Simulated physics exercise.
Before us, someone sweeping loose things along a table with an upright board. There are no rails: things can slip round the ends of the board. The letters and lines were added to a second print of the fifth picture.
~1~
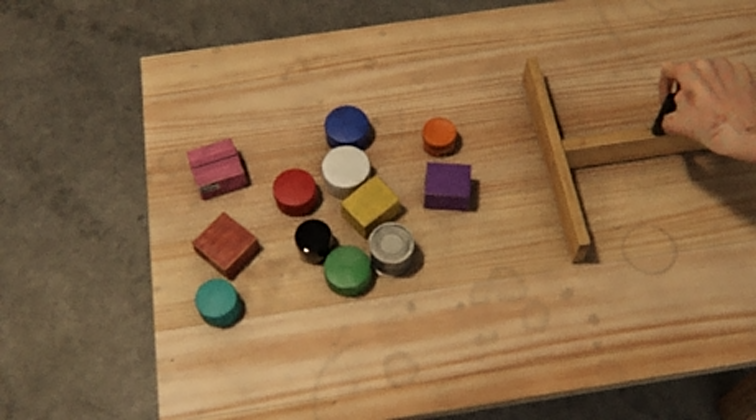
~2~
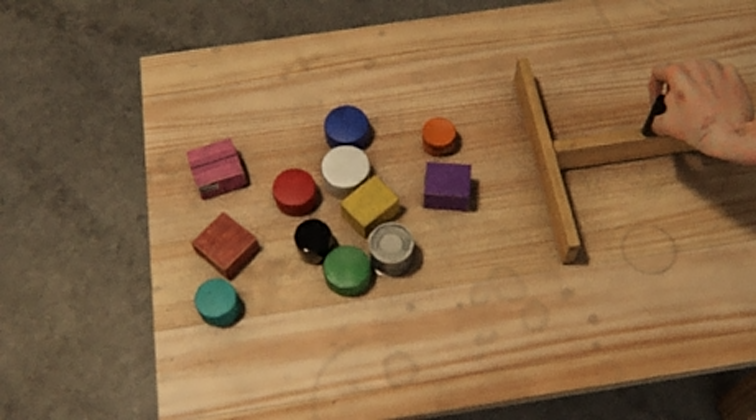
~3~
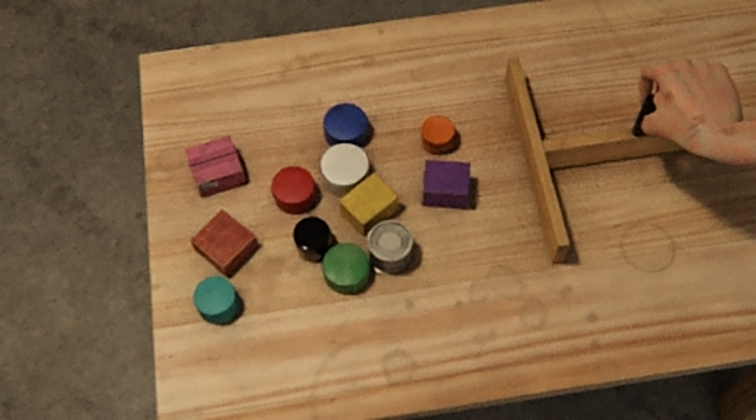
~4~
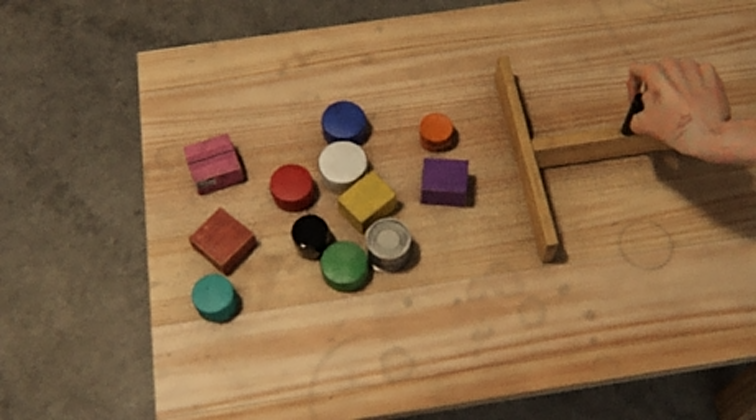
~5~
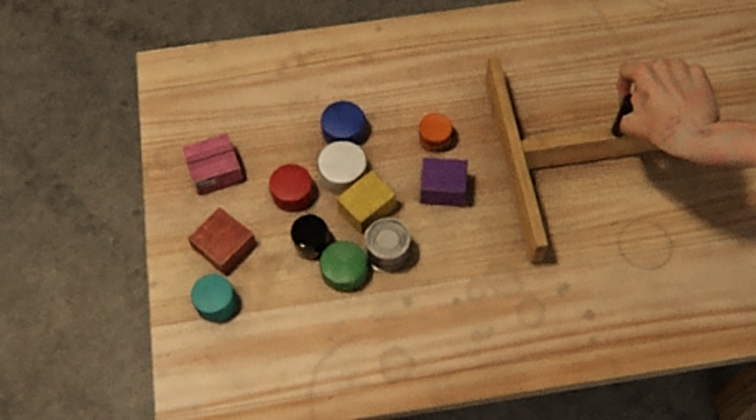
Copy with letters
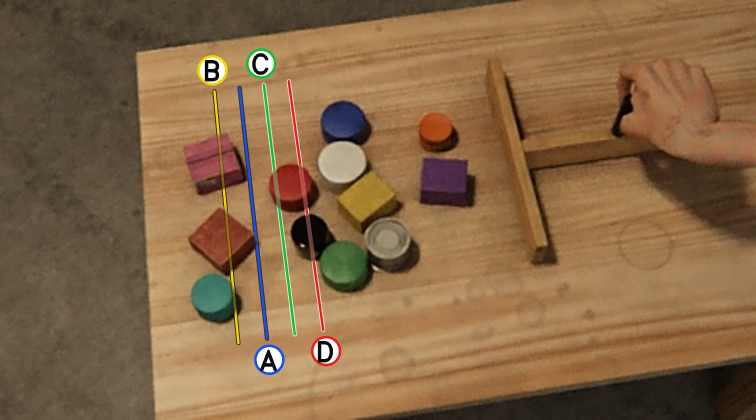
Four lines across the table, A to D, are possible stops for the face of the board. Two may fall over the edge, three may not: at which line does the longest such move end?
No third one falls up to B.
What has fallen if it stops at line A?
The red block.
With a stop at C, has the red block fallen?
No.
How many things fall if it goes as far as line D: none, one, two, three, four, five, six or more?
In all, none.
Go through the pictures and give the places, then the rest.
Turquoise tin (218, 303); orange tub (439, 137); yellow block (370, 208), in the first frame.
Board (548, 147); blue tin (347, 130), in the second frame.
Board (538, 146); purple block (446, 185), in the third frame.
Board (526, 145); red tin (292, 188), in the fourth frame.
Board (517, 146); green tin (343, 266); white tin (342, 168); pink box (213, 164), in the fifth frame.
On the copy, A at (252, 205); B at (226, 209); C at (278, 201); D at (305, 197).
On B. First, board (413, 161); orange tub (382, 140); white tin (339, 166).
Then, board (309, 176); red block (188, 243); yellow block (238, 231).
Finally, board (225, 188); red block over the edge; red tin (153, 209); one fallen.
By contrast, A is within the limit but short; C is within the limit but short; D is within the limit but short.
